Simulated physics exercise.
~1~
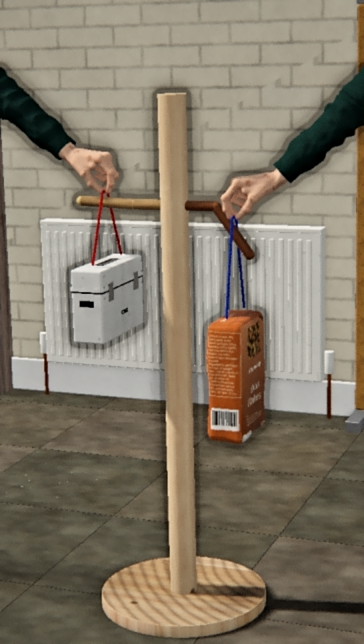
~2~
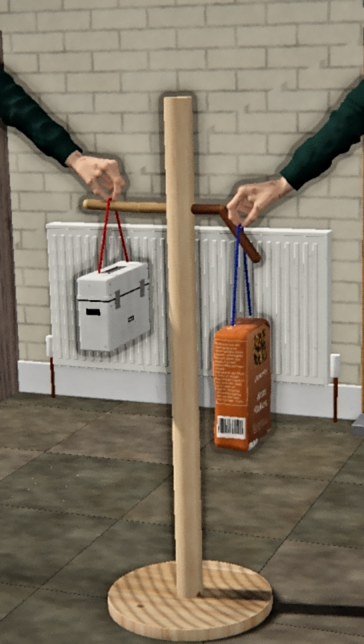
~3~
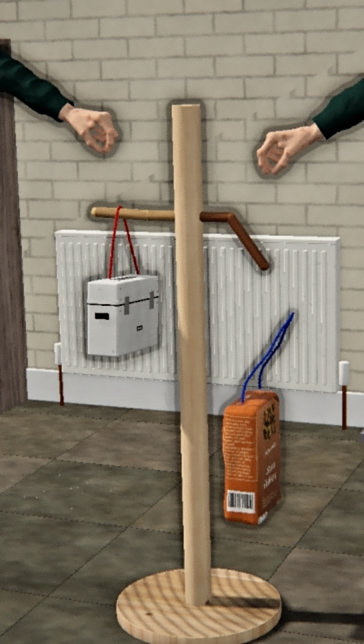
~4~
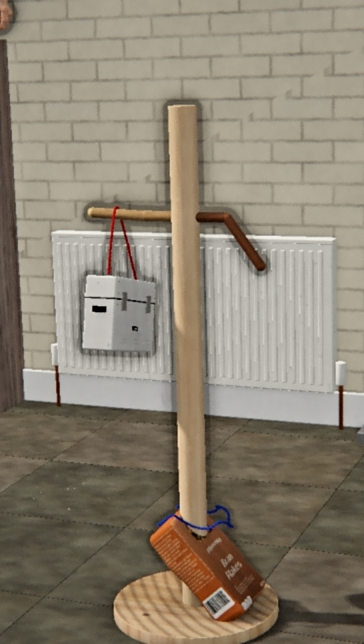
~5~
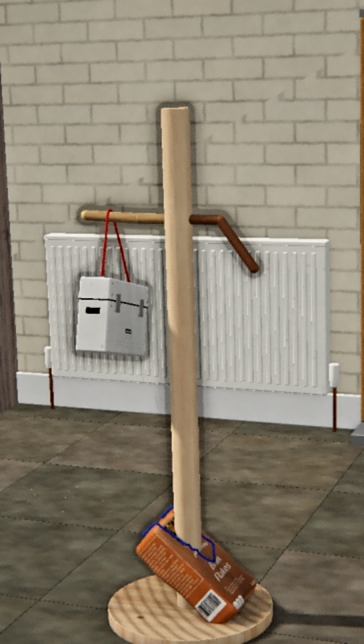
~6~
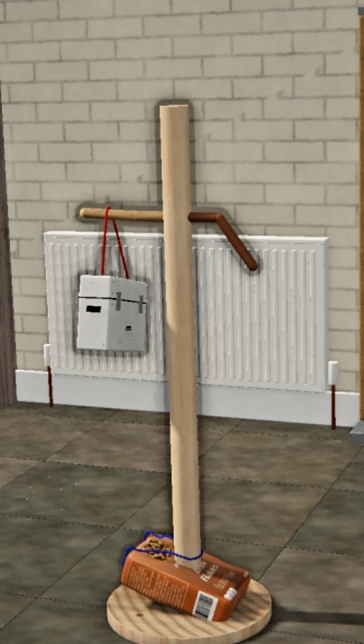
In the video, two hands hold a white case and an orange sack by their loops at two pegs on a wooden post, then let go and withdraw. The case stays hanging on the left, while the sack drops from the downward-bent right peg, tips over and ends on its side at the post's base.
